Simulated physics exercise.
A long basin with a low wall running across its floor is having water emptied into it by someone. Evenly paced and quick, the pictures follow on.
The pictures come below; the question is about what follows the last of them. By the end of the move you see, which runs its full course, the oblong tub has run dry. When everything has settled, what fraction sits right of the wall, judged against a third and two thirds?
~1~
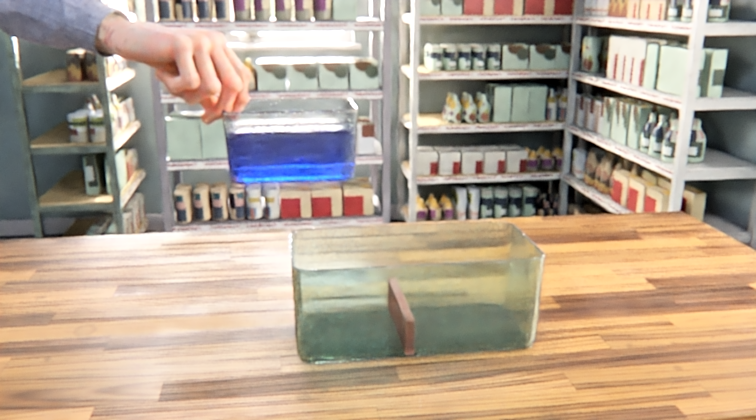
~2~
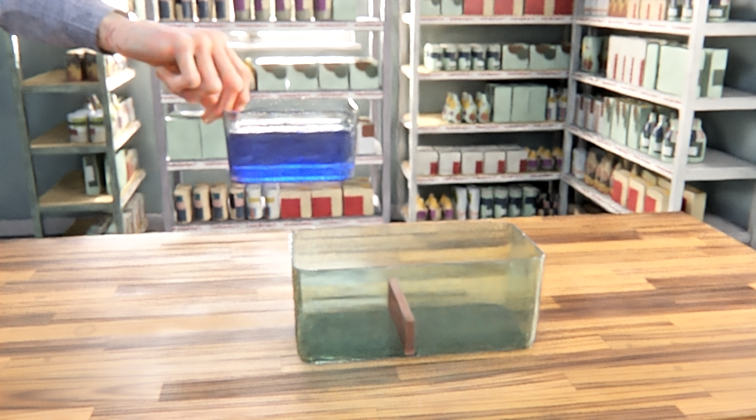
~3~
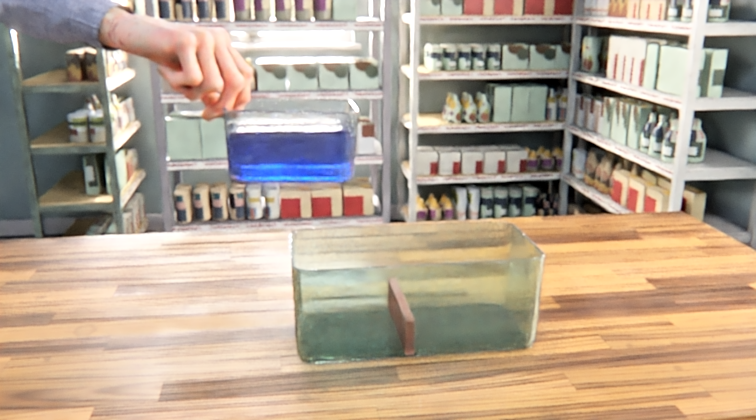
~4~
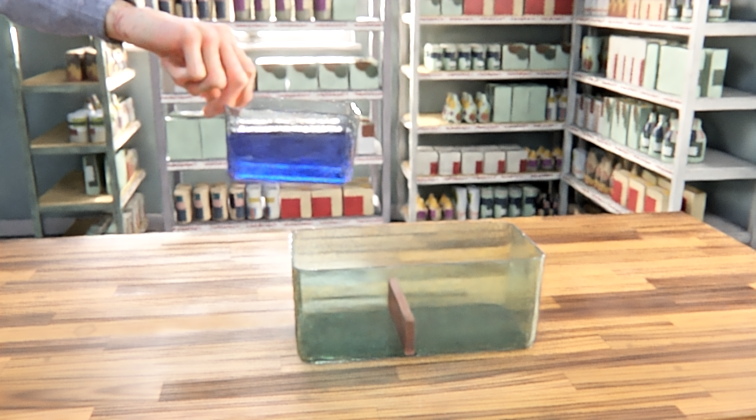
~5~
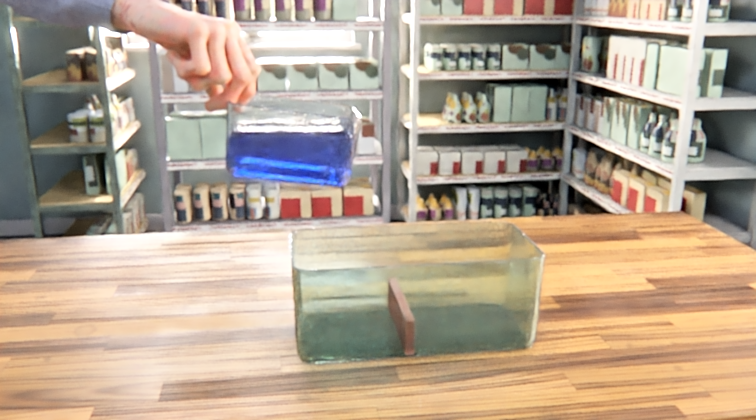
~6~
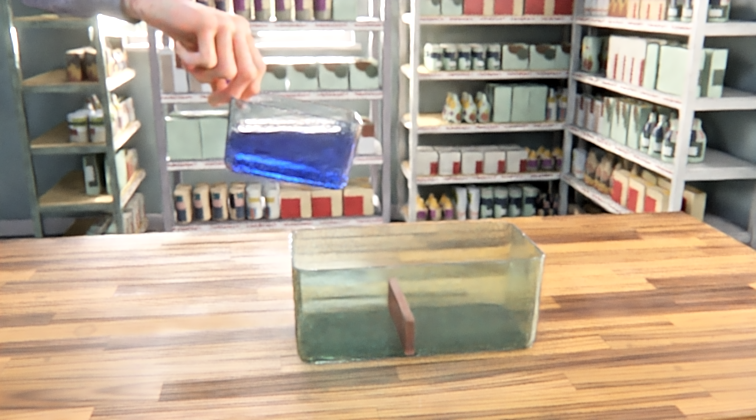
It settles with between one third and two thirds on the right.
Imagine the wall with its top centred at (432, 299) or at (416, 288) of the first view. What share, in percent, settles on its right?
The first one comes to 10 percent, while the second comes to 35 percent.
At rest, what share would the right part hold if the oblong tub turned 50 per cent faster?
50 per cent or thereabouts.
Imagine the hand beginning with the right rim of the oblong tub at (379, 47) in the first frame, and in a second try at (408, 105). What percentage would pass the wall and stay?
80 and 95 per cent.
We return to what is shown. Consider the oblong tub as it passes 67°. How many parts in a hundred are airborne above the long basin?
It's close to 30 percent.
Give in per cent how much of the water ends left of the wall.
That is roughly 40 percent of it.
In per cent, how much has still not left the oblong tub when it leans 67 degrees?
Close to 55 parts in a hundred remain.
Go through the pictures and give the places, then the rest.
The first picture shows tilt 0°; pouring edge (353, 105); surface from (229, 127) to (351, 125); the long basin's rim runs from (291, 251) to (528, 240); the wall's top is at (400, 298).
The second picture shows tilt 1°; pouring edge (354, 106); surface from (230, 127) to (350, 125).
The third picture shows tilt 2°; pouring edge (354, 108); surface from (230, 127) to (351, 125).
The fourth picture shows tilt 5°; pouring edge (356, 111); surface from (230, 127) to (351, 126).
The fifth picture shows tilt 8°; pouring edge (357, 115); surface from (231, 127) to (353, 126).
The sixth picture shows tilt 13°; pouring edge (359, 120); surface from (231, 127) to (354, 127).
A moment on, the oblong tub is tipped part way and 55 per cent is still to pour, 2 is left of the wall and 10 right of it.
Next, the oblong tub is tipped right over and 10 per cent is still to pour, 22 is left of the wall and 60 right of it.
Then the oblong tub is tipped right over and 0 per cent is still to pour, 39 is left of the wall and 60 right of it.
Later the oblong tub is tipped right over and 0 per cent is still to pour, 40 is left of the wall and 60 right of it.
In the end 40 per cent lies left of the wall, 60 right of it and 0 outside.
